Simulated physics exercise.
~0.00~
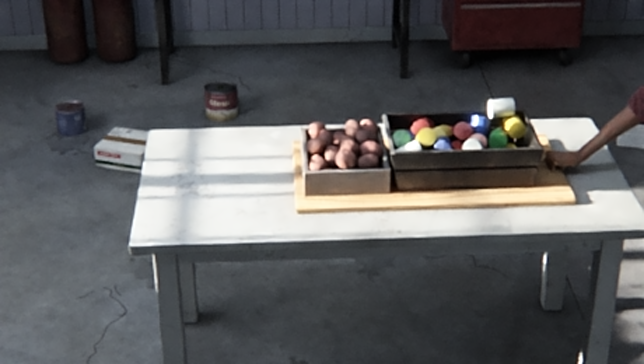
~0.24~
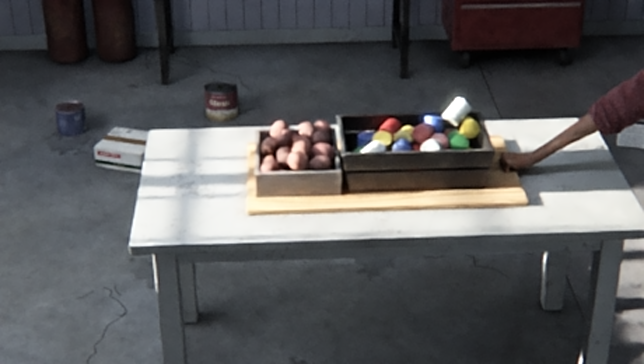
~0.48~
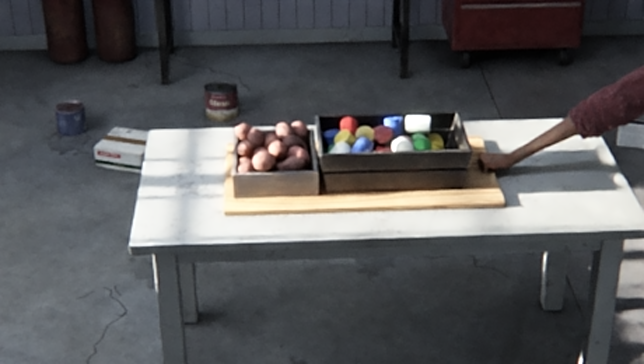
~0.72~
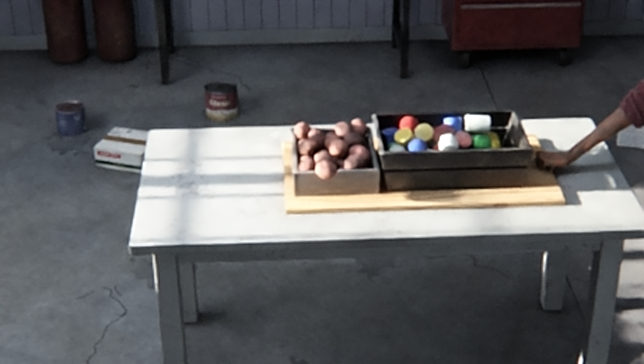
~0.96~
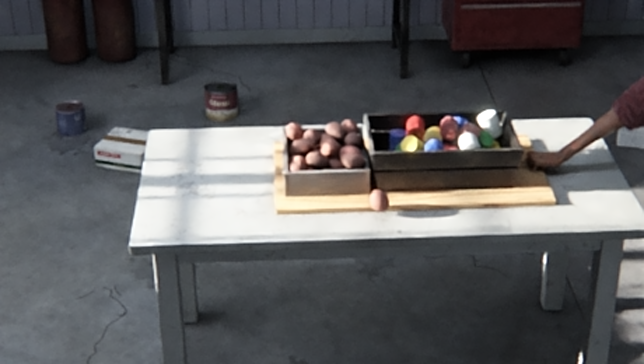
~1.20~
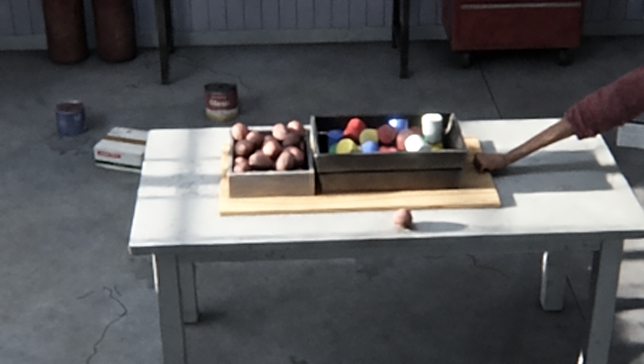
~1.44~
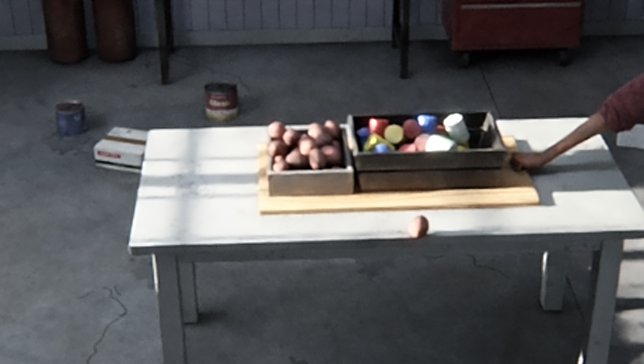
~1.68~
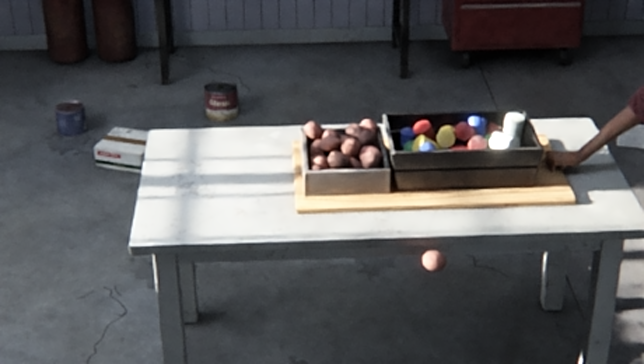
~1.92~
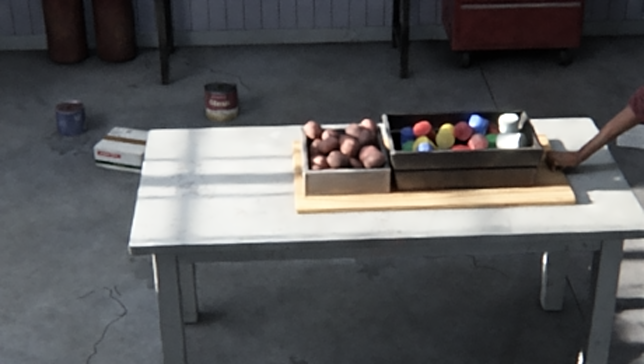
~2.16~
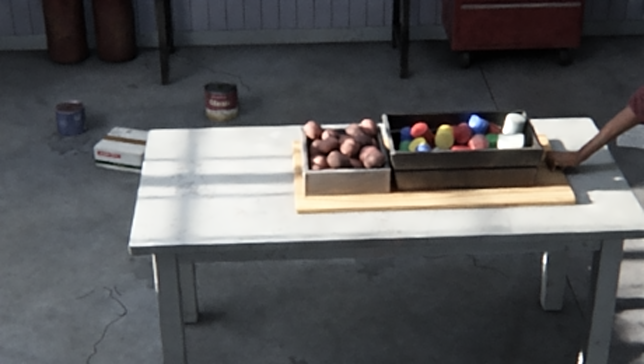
A hand shakes two crates on a board side to side, and one potato tumbles off the table.
